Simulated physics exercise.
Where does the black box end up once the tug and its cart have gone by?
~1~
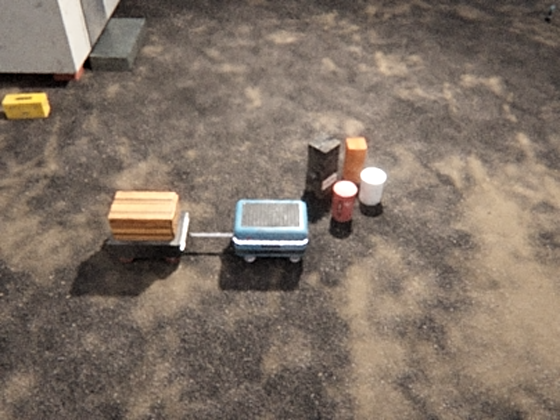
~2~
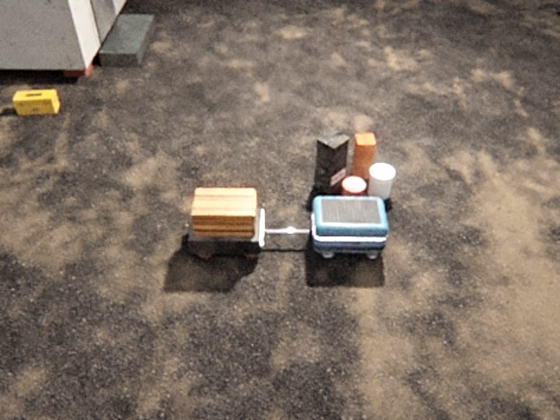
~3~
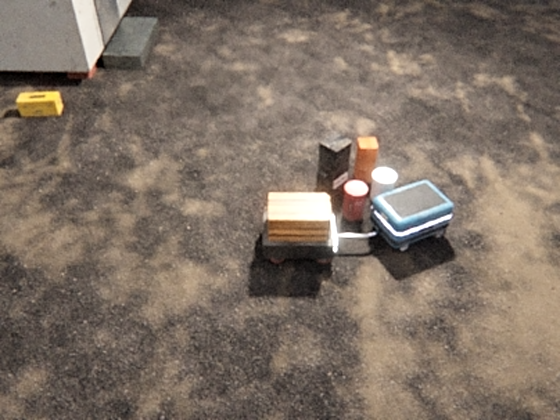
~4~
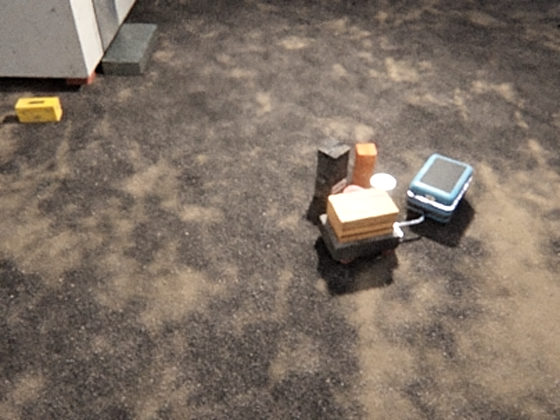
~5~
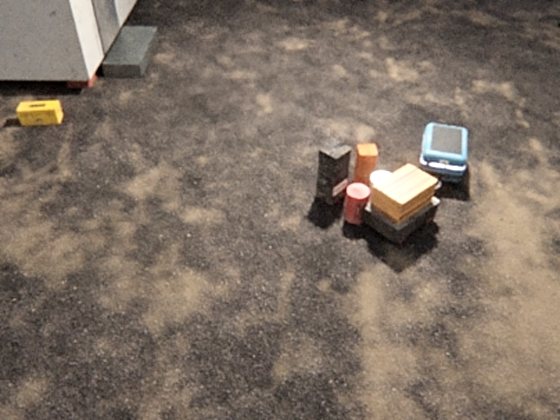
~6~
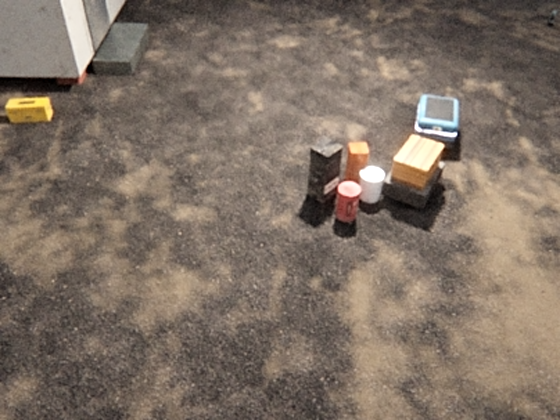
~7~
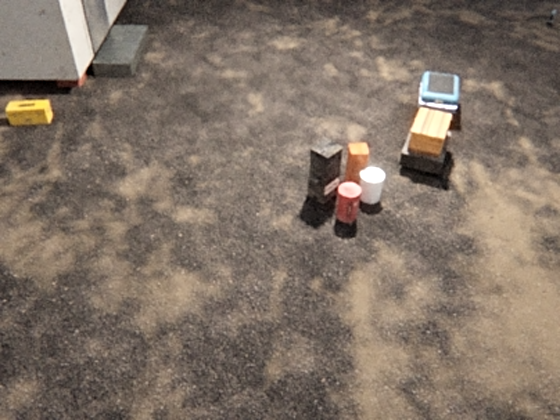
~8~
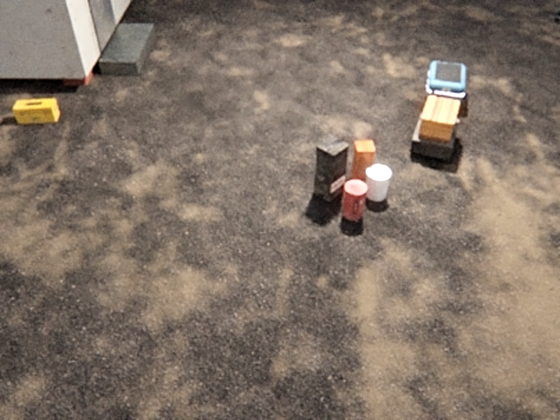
The black box is still standing in the same spot on the floor, beside the orange box and the pails.
